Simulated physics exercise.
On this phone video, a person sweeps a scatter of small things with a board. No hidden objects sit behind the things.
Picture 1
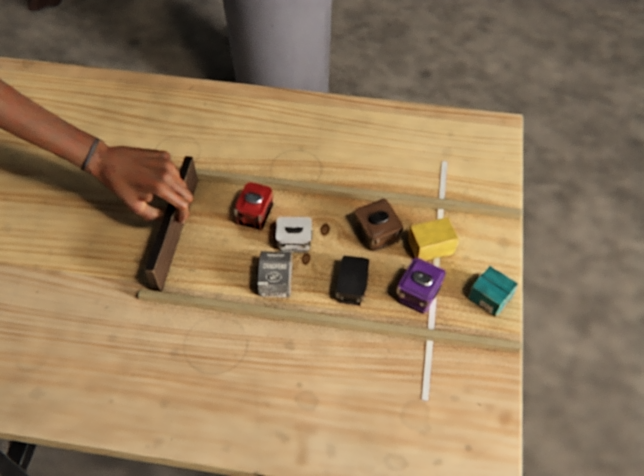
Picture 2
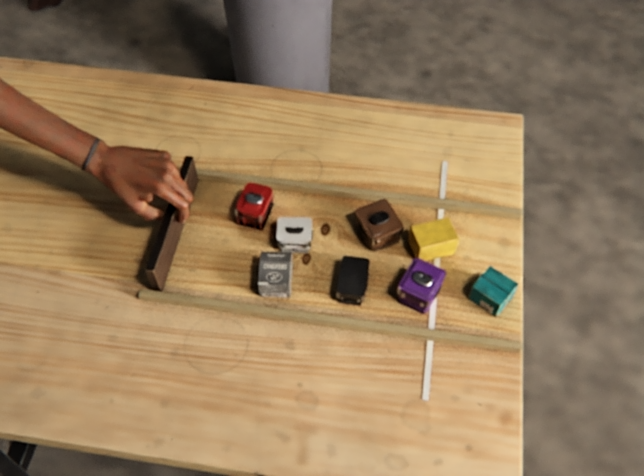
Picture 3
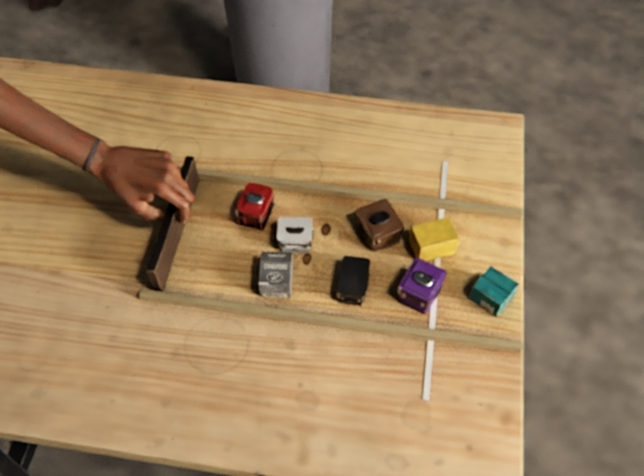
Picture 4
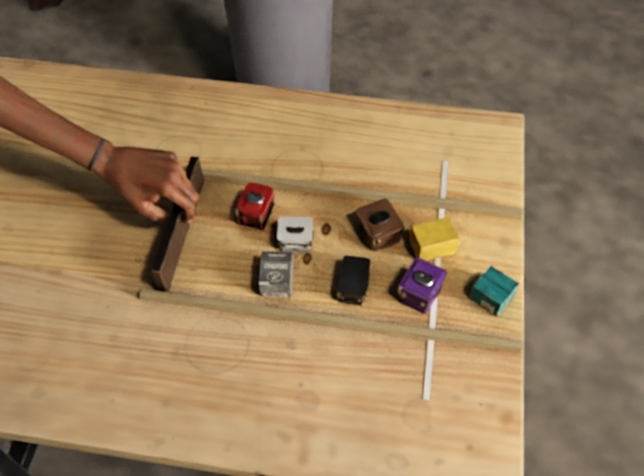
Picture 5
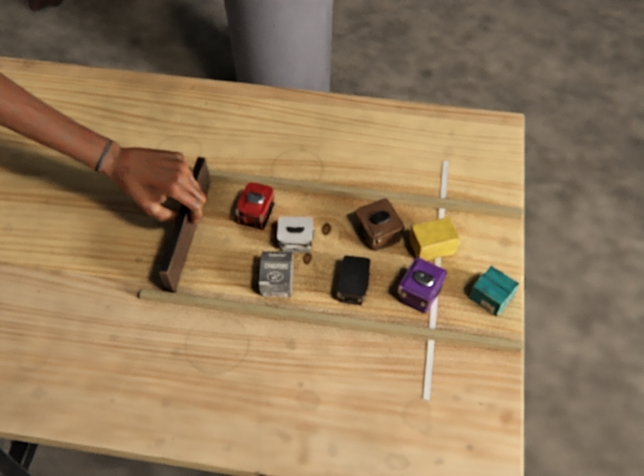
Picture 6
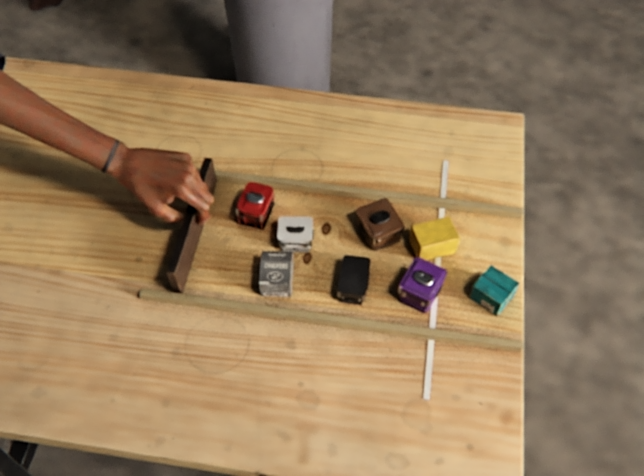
A dark board held by a person's hand stayed still at first, then slid slightly right across the wooden table toward a scatter of small colourful boxes, which did not move.
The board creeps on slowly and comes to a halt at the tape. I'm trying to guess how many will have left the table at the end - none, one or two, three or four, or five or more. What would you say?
After that push only one or two come off the table.
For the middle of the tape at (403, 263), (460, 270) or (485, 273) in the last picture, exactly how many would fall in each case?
Taken one after another, the numbers are 0, 3 and 5.
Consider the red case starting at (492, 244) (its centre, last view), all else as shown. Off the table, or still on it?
Result: It comes off.
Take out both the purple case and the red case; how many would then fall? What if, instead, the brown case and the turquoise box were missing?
The count is 0 in one try and 0 in the other, in that order.
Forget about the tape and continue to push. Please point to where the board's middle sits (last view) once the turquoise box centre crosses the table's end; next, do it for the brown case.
At (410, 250) for the turquoise box; at (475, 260) for the brown case.
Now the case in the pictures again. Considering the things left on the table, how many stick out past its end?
The count is 1.
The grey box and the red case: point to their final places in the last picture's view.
The grey box settles near (451, 303); as for the red case, near (455, 227).
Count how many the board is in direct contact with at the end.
That would be 3 of them.
Early on, none off yet; turquoise box at rest near (494, 290); yellow block at rest near (434, 239); purple case at rest near (422, 285).
A while later, none off yet; turquoise box at rest near (494, 290); yellow block travelled a little near (455, 244); purple case travelled a little near (436, 285).
Finally, the number that fall off is one or two; lost, yellow block and turquoise box.
